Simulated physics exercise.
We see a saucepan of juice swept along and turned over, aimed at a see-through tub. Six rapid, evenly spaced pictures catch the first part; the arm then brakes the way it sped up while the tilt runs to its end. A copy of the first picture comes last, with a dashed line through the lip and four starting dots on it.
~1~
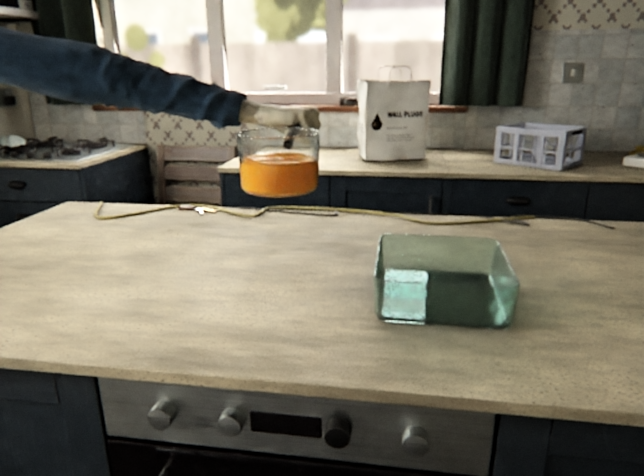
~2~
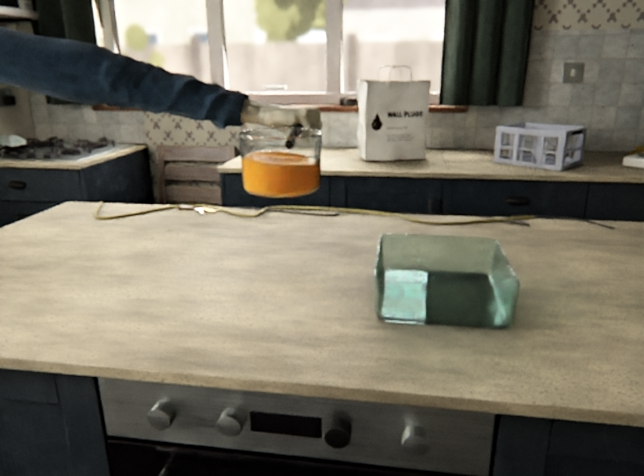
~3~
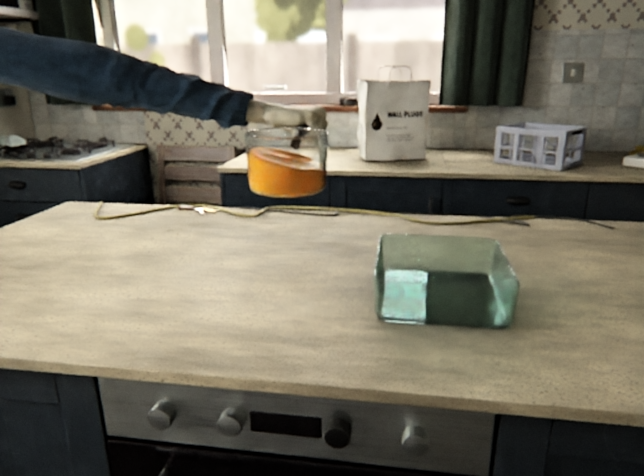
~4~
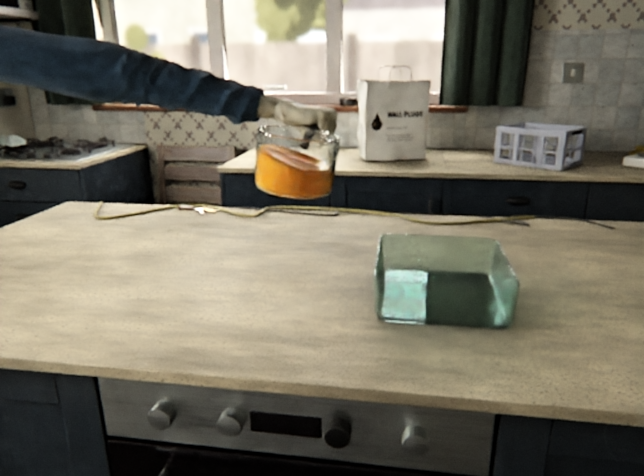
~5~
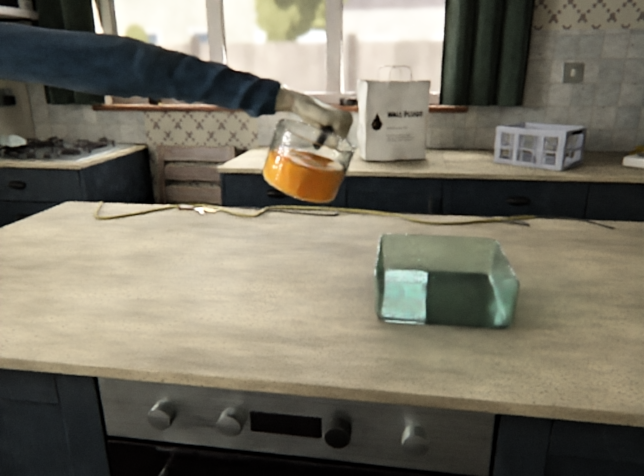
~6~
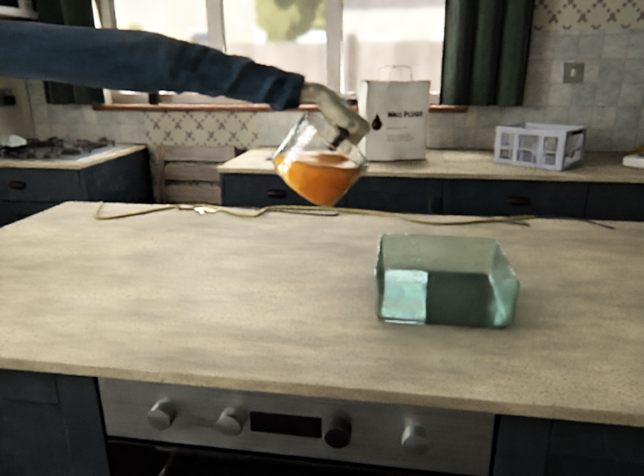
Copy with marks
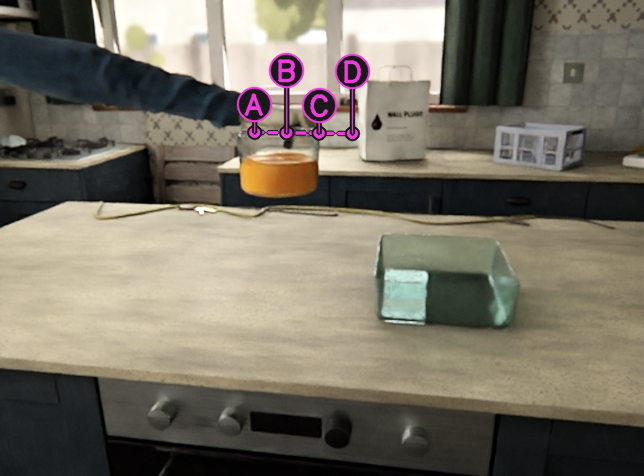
The clip opens with a gloved hand in a dark blue sleeve holding a clear container of orange liquid upright above a kitchen counter, left of a see-through tub. The hand shifts slightly right, then tilts the container progressively toward the tub, the liquid slanting inside but staying within.
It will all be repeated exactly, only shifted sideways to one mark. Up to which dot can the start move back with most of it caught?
The answer is dot B.
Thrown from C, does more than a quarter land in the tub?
Yes, clearly.
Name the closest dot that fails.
That is dot A.
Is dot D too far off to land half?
No, that is safe.
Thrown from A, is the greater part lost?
Yes.
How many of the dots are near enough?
Three.
On the marked copy, A at (254, 132); B at (286, 132); C at (319, 133); D at (352, 133).
With A, about 17 % lands in the tub, 79 % falls short and 5 % goes beside or beyond.
With B, about 66 % lands in the tub, 10 % falls short and 24 % goes beside or beyond.
With C, about 64 % lands in the tub, 4 % falls short and 32 % goes beside or beyond.
With D, about 67 % lands in the tub, 9 % falls short and 25 % goes beside or beyond.
